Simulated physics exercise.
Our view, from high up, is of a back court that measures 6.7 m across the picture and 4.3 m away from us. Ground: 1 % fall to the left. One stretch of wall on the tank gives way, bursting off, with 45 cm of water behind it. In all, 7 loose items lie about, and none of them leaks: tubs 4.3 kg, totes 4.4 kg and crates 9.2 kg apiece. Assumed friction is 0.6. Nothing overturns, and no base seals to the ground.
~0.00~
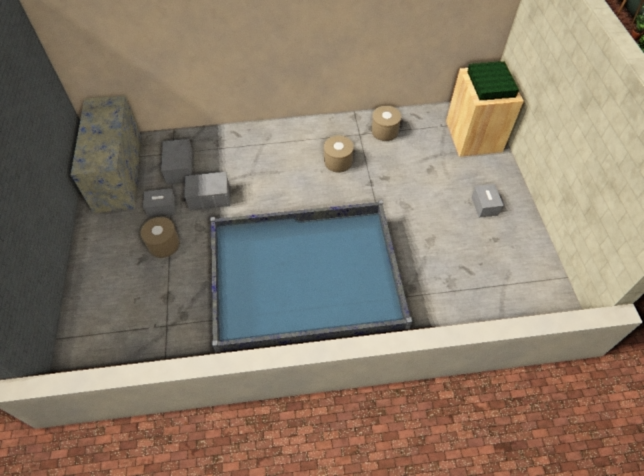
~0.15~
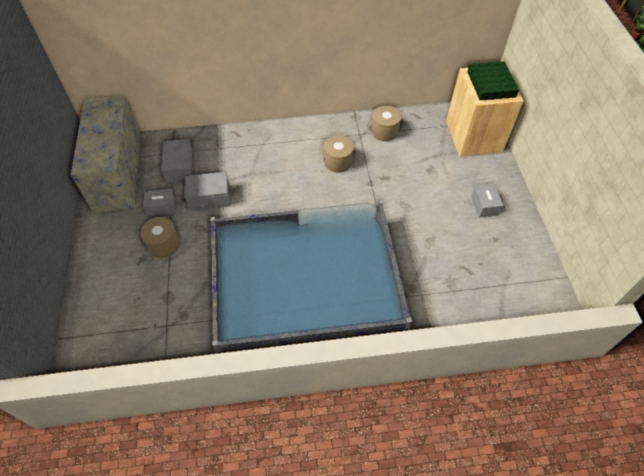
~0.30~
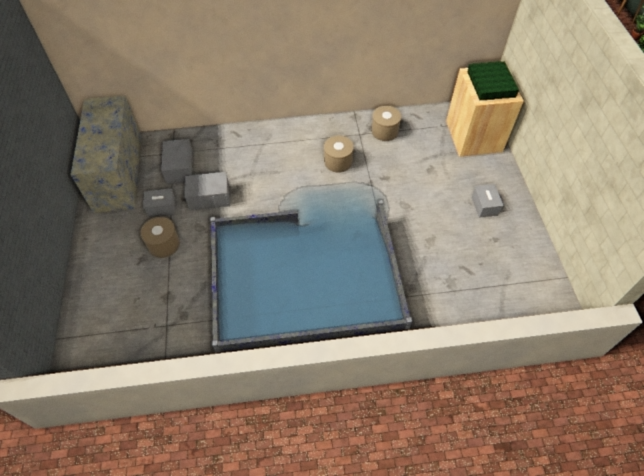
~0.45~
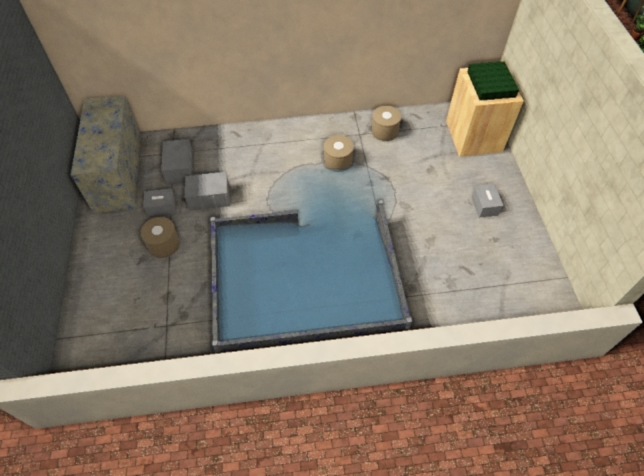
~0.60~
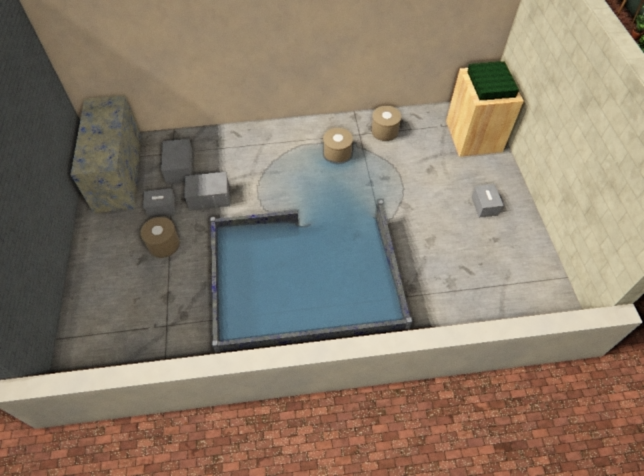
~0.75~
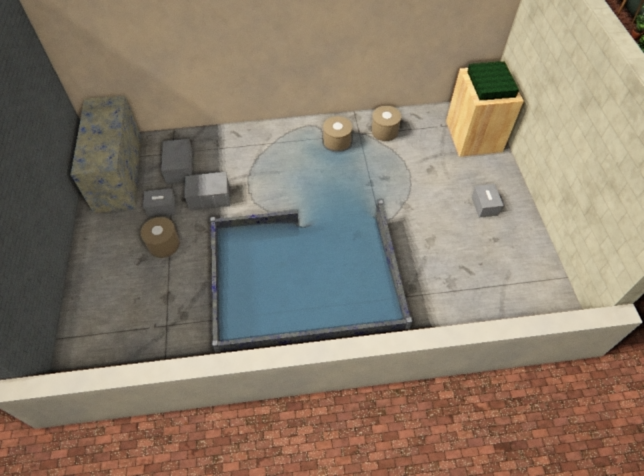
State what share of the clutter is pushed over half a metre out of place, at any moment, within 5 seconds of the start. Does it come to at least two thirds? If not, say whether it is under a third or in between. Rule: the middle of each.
By the time shown, two thirds or over will have gone that far.
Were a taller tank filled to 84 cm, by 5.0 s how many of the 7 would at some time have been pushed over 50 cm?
The answer would then be 7.
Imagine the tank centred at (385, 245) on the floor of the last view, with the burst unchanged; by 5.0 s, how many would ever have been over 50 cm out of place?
The count would be 5.
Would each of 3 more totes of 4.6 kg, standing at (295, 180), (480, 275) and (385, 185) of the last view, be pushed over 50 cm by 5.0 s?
So it's gets above, then stays below, then gets above.
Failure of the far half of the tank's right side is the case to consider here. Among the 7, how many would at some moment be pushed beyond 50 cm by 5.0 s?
The count would be 2.
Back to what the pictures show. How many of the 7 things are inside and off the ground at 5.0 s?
At that point I count 2.
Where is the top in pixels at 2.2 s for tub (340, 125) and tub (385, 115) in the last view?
Around (358, 99) and (448, 91).
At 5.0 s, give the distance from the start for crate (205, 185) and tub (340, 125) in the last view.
Respectively, 0 centimetres and 150 centimetres.
After 1.1 s 1 of 7 are over 50 cm from their spots; 0 afloat.
After 2.2 s 2 of 7 are over 50 cm from their spots; 2 afloat.
After 3.5 s 2 of 7 are over 50 cm from their spots; 3 afloat.
After 5.0 s 6 of 7 are over 50 cm from their spots, and 6 have been at some point; 2 afloat.
